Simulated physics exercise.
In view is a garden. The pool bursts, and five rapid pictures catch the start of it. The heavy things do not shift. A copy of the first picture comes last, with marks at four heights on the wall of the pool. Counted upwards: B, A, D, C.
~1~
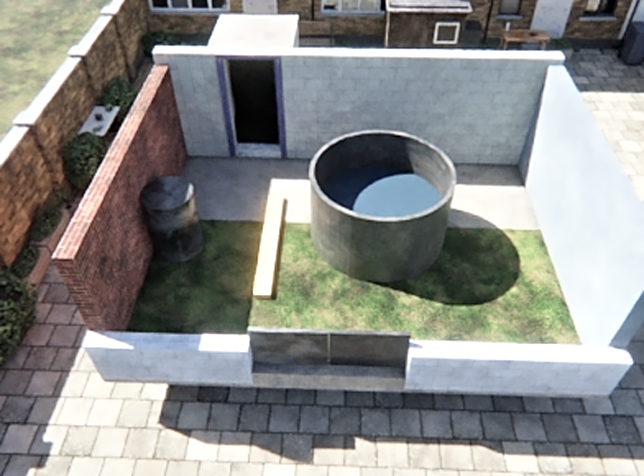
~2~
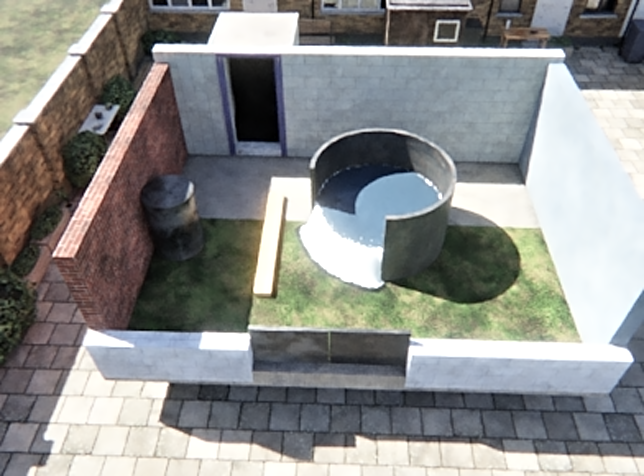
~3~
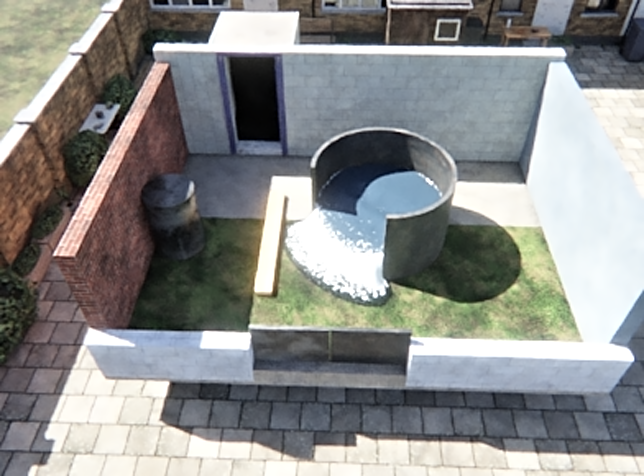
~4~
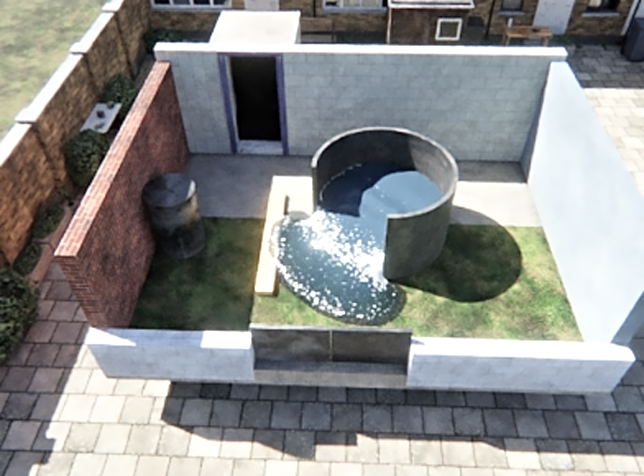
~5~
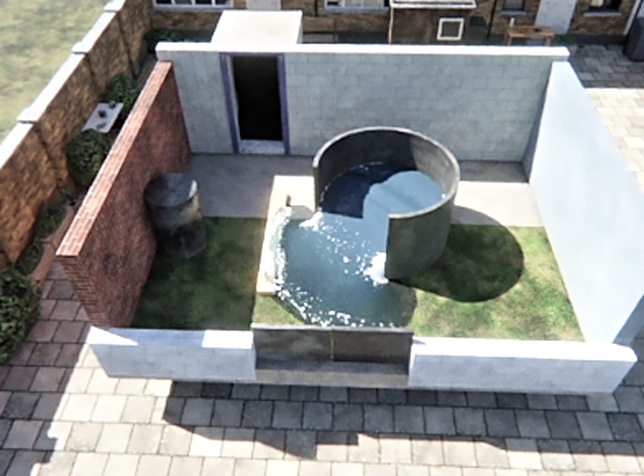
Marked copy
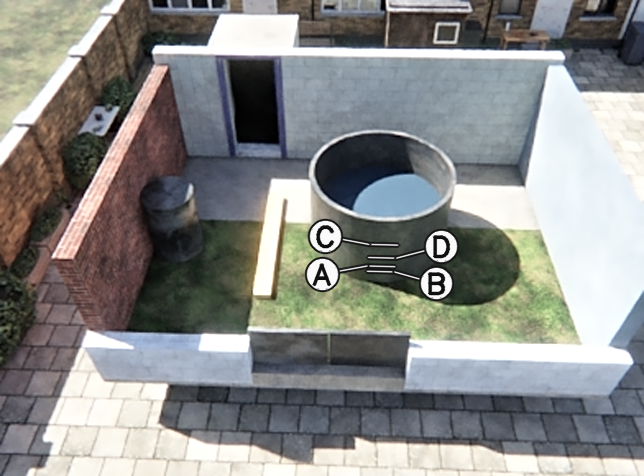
Water sits still in a round grey tank inside a walled garden, near a dark doorway and a brick wall. A gap opens in the tank's front left side and the water pours out in a white, glittering sheet, then spreads across the grass and over part of the pale plank toward the low front wall.
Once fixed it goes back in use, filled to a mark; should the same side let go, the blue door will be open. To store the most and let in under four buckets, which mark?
That is level C.
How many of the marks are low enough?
All of them.
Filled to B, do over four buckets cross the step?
No, that is safe.
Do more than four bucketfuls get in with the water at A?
No.
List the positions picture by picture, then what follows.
Water in the pool at rest, its middle at (379, 205); foot of the blue doorway at (259, 157); shut gate at (329, 336), in the first picture.
In the second picture, 2 % of the ground under water, visible out to (306, 226).
In the third picture, 5 % of the ground under water, visible out to (286, 227).
In the fourth picture, 9 % of the ground under water, visible out to (291, 214).
In the fifth picture, 13 % of the ground under water, visible out to (286, 208).
In white, A at (381, 266); B at (380, 271); C at (383, 244); D at (382, 257); from the bottom up B, A, D, C.
Choosing A, nothing gets over.
Choosing B, nothing gets over.
Choosing C, a bucket or two gets in.
Choosing D, nothing gets over.
